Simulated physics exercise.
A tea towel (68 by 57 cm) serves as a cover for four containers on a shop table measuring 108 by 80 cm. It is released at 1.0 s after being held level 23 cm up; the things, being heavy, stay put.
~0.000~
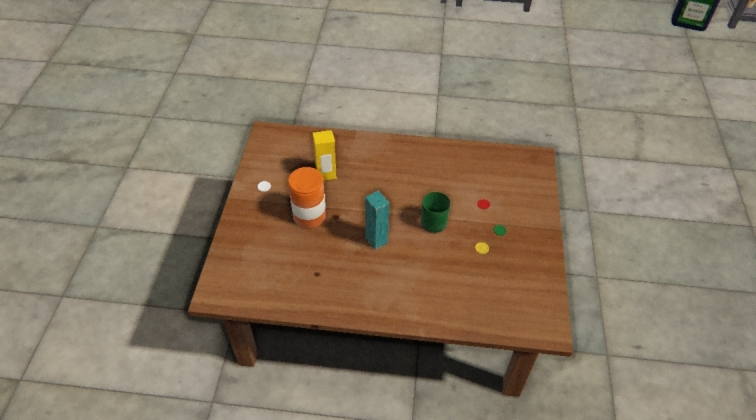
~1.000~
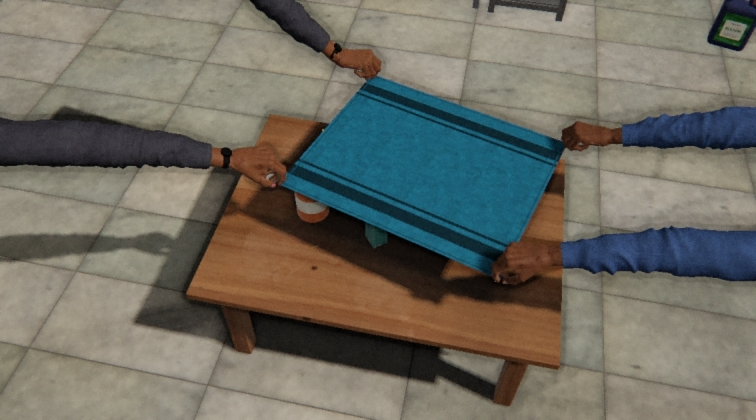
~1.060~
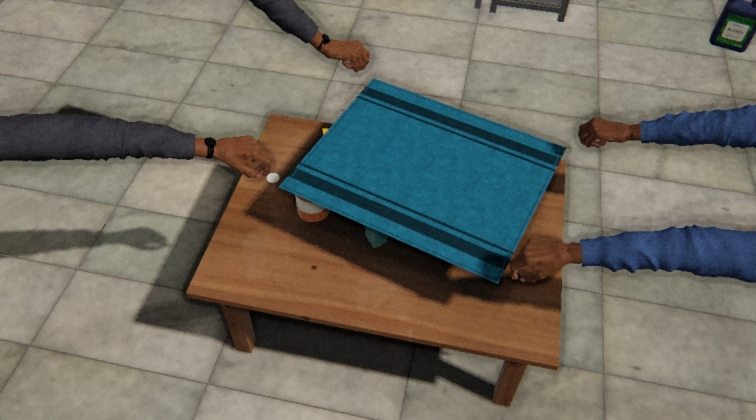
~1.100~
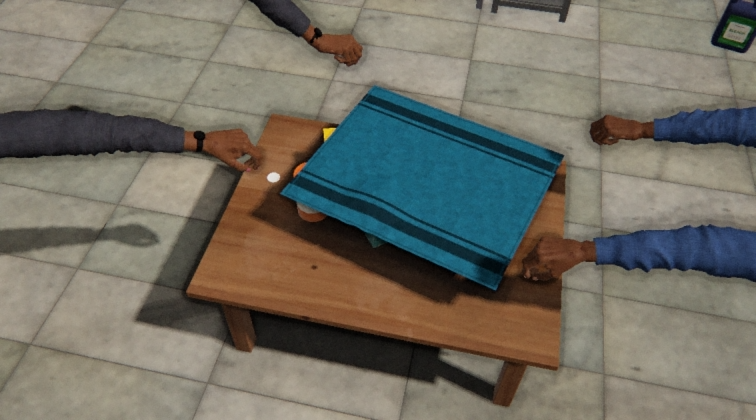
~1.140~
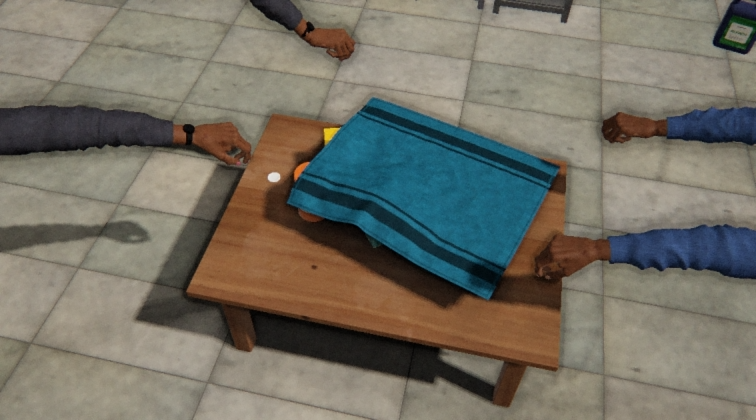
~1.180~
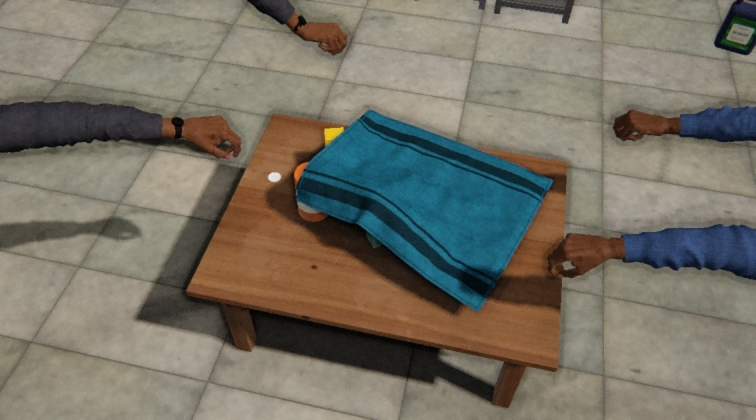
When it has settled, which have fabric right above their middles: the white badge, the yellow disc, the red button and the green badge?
The white badge remains in the open, the yellow disc ends under the cloth, the red button ends under the cloth, the green badge vanishes under it.
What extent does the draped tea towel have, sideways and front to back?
Roughly 76 cm across and 64 cm deep.
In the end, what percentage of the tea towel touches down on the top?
I'd say close to 40 in a hundred.
After 1.4 s, 35 % of it is down, spanning 75 by 64 cm, above yellow disc, green badge, red button.
After 1.5 s, 40 % of it is down, spanning 75 by 65 cm, above yellow disc, green badge, red button.
After 1.7 s, 40 % of it is down, spanning 75 by 65 cm, above yellow disc, green badge, red button.
After 1.9 s, 40 % of it is down, spanning 75 by 65 cm, above yellow disc, green badge, red button.
After 2.7 s, 40 % of it is down, spanning 75 by 65 cm, above yellow disc, green badge, red button.
